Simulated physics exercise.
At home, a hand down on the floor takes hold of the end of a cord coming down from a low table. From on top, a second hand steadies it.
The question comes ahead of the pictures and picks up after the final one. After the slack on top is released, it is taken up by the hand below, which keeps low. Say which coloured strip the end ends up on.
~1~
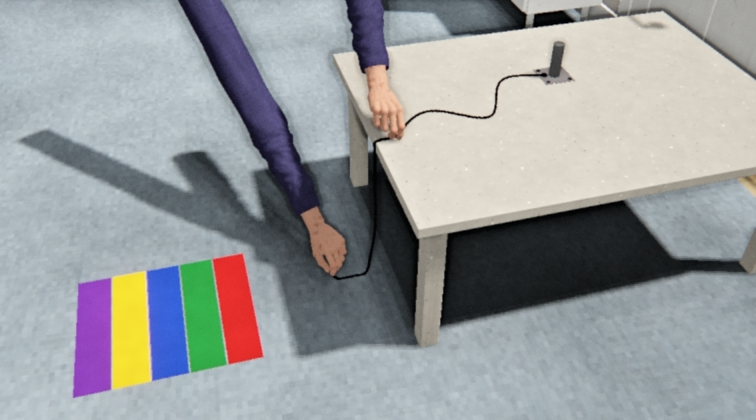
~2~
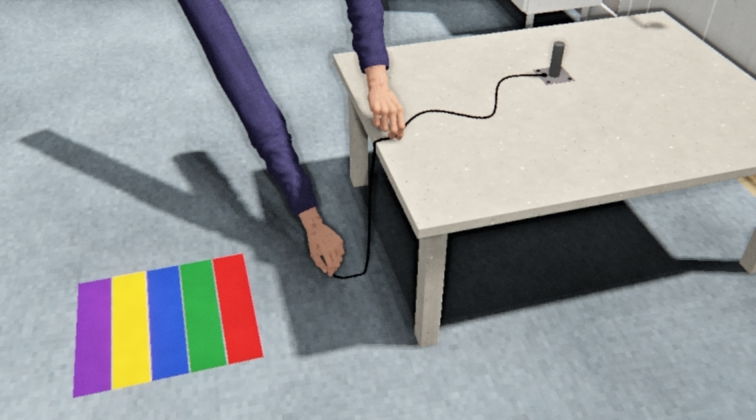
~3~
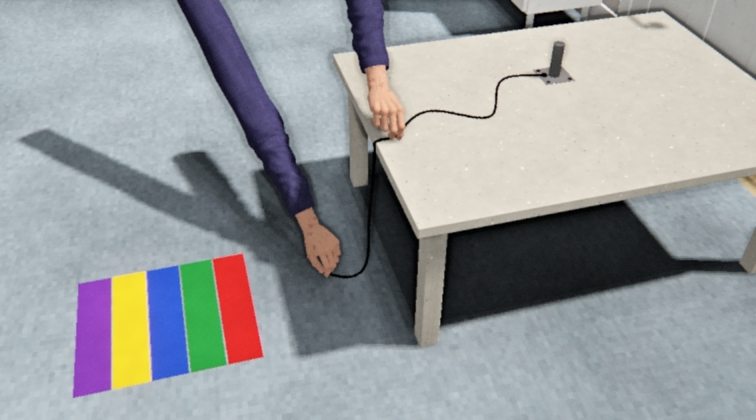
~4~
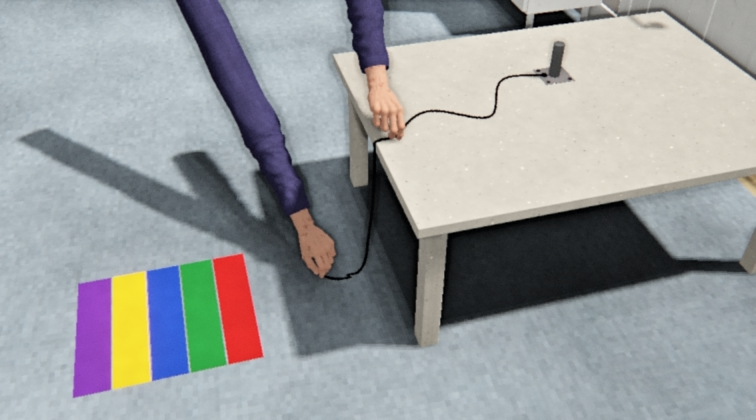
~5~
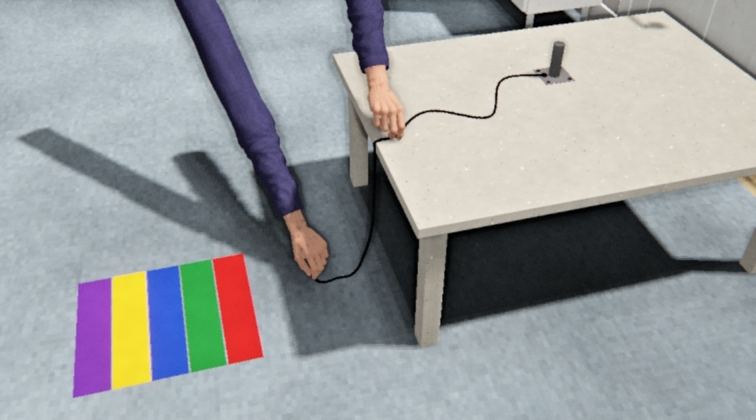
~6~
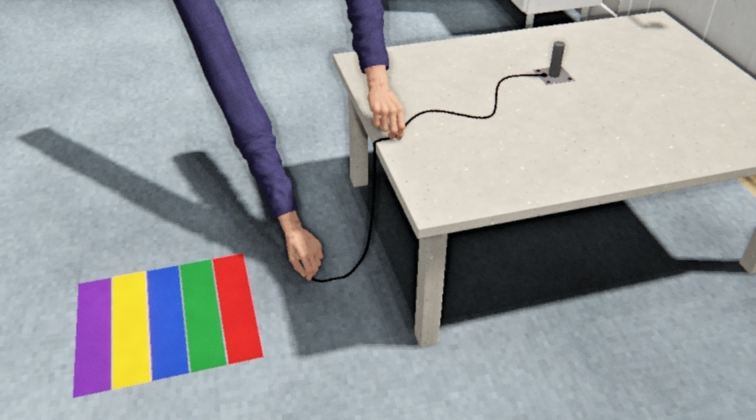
It ends up on the blue strip.
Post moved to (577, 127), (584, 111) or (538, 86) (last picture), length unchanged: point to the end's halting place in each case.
Taking the tries in turn, you get (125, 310), (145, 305) and (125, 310).
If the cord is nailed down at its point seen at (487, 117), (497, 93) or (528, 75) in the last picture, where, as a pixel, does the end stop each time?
Those spots come out as (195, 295), (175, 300) and (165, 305).
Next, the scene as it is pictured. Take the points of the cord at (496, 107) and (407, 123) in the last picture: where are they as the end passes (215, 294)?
Around (465, 103) and (372, 141).
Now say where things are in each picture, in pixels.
The first picture shows end (330, 271); red (243, 340); green (206, 348); blue (169, 355); yellow (131, 363); purple (92, 371).
The second picture shows end (328, 272); cord through (512, 76) (495, 110) (430, 111) (380, 141) (370, 207) (367, 260).
The third picture shows end (325, 272).
The fourth picture shows end (320, 273); cord through (512, 76) (495, 110) (430, 111) (380, 141) (373, 206) (365, 261).
The fifth picture shows end (312, 275).
The sixth picture shows end (307, 276); cord through (512, 76) (495, 110) (430, 111) (380, 141) (373, 206) (360, 262).
Soon after, end near (215, 294); over green.
After that, end near (179, 301); over blue.
At the stop, end near (160, 304); over blue. It halts on the blue strip.
